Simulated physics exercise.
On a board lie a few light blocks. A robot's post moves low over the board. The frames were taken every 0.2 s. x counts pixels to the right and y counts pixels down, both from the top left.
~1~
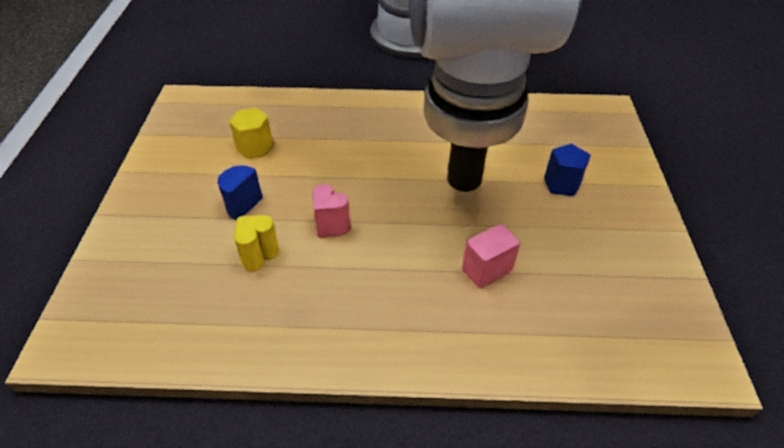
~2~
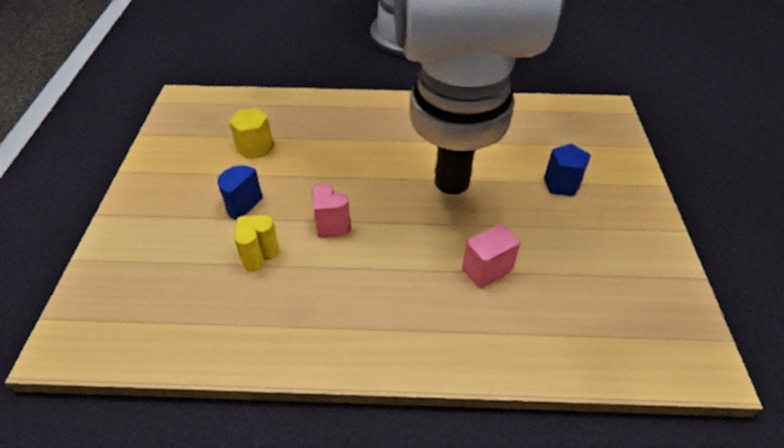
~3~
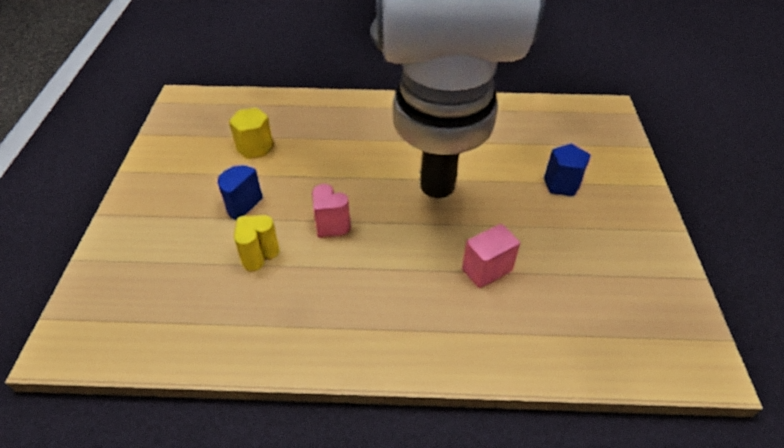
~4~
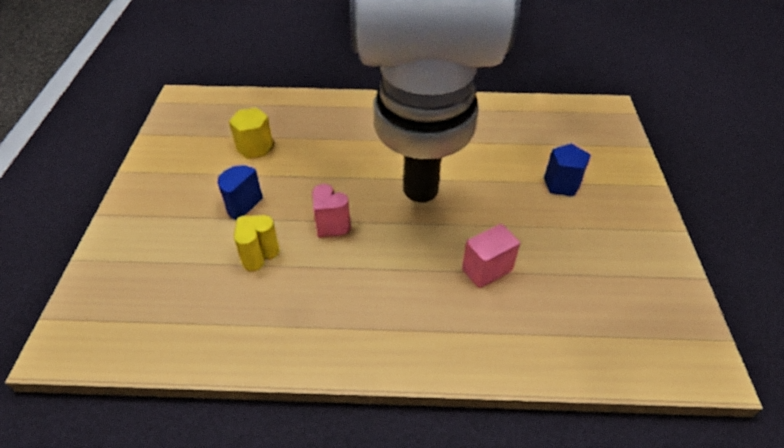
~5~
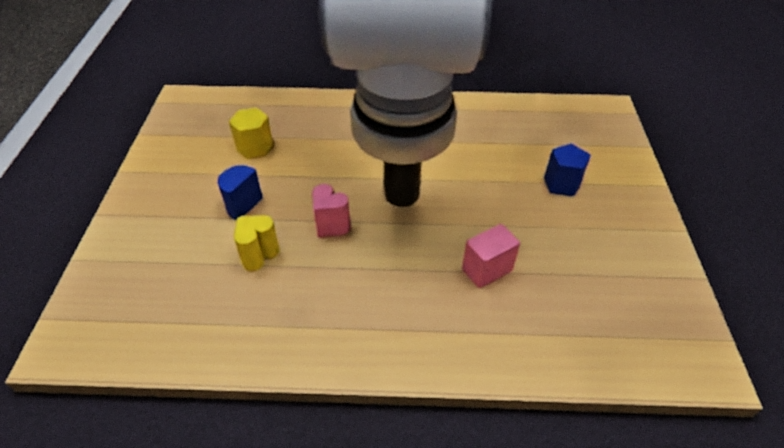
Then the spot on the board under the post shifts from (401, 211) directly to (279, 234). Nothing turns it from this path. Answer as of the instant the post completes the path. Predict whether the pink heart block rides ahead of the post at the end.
That block remains ahead.
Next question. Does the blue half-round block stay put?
Answer: Yes.
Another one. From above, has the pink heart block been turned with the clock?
Yes, it checks out.
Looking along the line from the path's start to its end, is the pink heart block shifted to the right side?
I believe so.
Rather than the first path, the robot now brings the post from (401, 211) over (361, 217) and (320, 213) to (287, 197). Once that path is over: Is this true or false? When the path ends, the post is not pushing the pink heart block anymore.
The claim holds.
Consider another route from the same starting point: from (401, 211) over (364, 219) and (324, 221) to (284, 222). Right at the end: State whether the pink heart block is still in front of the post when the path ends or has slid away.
At the end of the path, the post is still pushing the pink heart block ahead of it.
The first path, step by step. One third of the way, post (360, 202); pink heart block (323, 198).
Two thirds of the way, post (318, 210); pink heart block (280, 202), turned 20° clockwise.
At the end, post (275, 219); blue half-round block not moved; yellow heart block (244, 231); pink heart block (241, 203), turned 60° clockwise.
